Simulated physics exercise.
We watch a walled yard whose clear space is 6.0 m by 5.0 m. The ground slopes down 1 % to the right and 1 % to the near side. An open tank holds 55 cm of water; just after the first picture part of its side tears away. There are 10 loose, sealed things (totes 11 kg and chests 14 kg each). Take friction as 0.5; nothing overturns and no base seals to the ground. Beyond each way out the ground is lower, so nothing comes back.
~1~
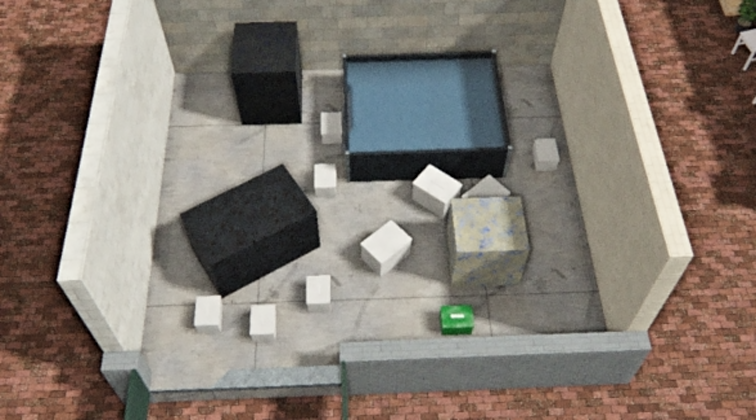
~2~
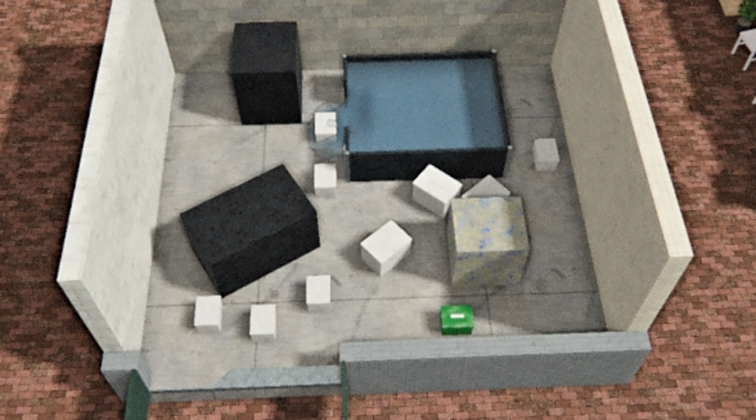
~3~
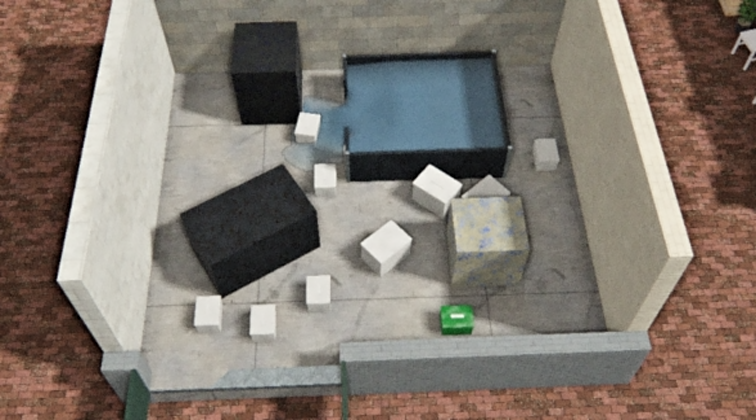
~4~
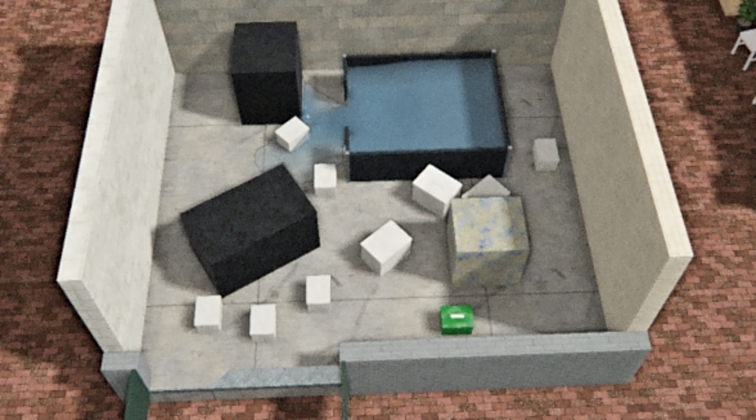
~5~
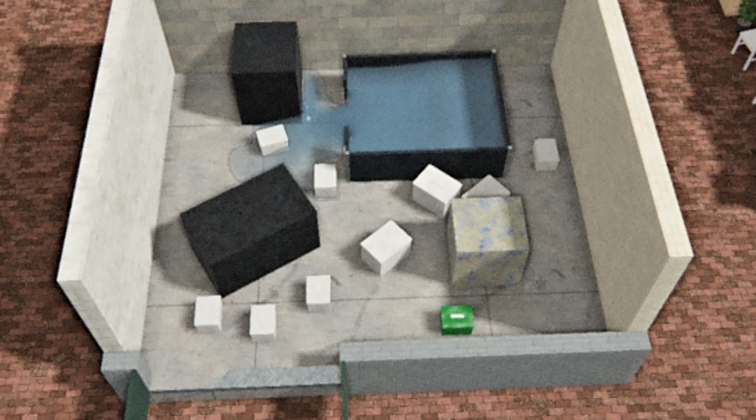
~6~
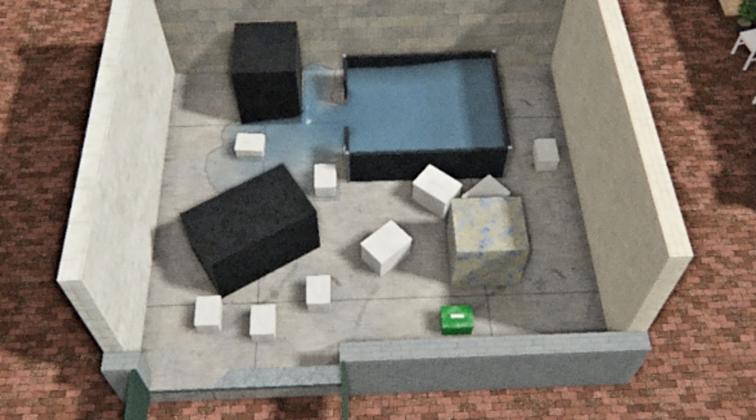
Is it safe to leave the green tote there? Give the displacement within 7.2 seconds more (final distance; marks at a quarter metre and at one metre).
Green tote holds its place.
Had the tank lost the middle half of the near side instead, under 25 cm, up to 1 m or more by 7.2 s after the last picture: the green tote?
Then the green tote gets carried off.
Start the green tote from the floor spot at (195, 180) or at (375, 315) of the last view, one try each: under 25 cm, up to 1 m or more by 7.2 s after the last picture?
In turn: It travels far; it barely shifts.
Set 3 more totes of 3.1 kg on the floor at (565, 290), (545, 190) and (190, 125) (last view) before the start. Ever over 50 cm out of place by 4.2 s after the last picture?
In turn: Under, short of it, over.
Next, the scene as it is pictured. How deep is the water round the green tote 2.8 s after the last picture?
About 0 cm.
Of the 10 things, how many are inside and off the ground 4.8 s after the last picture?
0 of them.
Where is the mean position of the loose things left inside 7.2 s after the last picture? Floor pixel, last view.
Near (391, 257).
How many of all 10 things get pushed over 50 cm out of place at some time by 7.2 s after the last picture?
2 of them.
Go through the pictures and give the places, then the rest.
The first picture shows the green tote at (457, 316), on the bottom; water covers 3.9 m2; 0 of 10 have shifted.
The second picture shows the green tote at (457, 316), on the bottom; 4.3 m2 under water; 1 of 10 have shifted.
The third picture shows the green tote at (457, 316) rests on the ground; 4.7 m2 under water; 1 of 10 have shifted.
The fourth picture shows the green tote at (457, 316) rests on the ground; 5.3 m2 under water; 1 of 10 have shifted.
The fifth picture shows the green tote at (457, 316), on the bottom; water covers 6.0 m2; 1 of 10 have shifted.
The sixth picture shows the green tote at (457, 316) rests on the ground; water covers 6.8 m2; 1 of 10 have shifted.
Then, 0.9 s after the last picture the green tote is near (457, 316), 0.0 m from its start, aground; 0 of 10 are out; 1 afloat.
Then, 2.8 s after the last picture the green tote is near (457, 316), 0.0 m from its start, aground; 0 of 10 are out; 0 afloat.
Then, 4.8 s after the last picture the green tote is near (457, 316), 0.0 m from its start, aground; 1 of 10 are out; 0 afloat.
Then, 7.2 s after the last picture the green tote is near (457, 316), 0.0 m from its start, aground; 1 of 10 are out; 0 afloat.
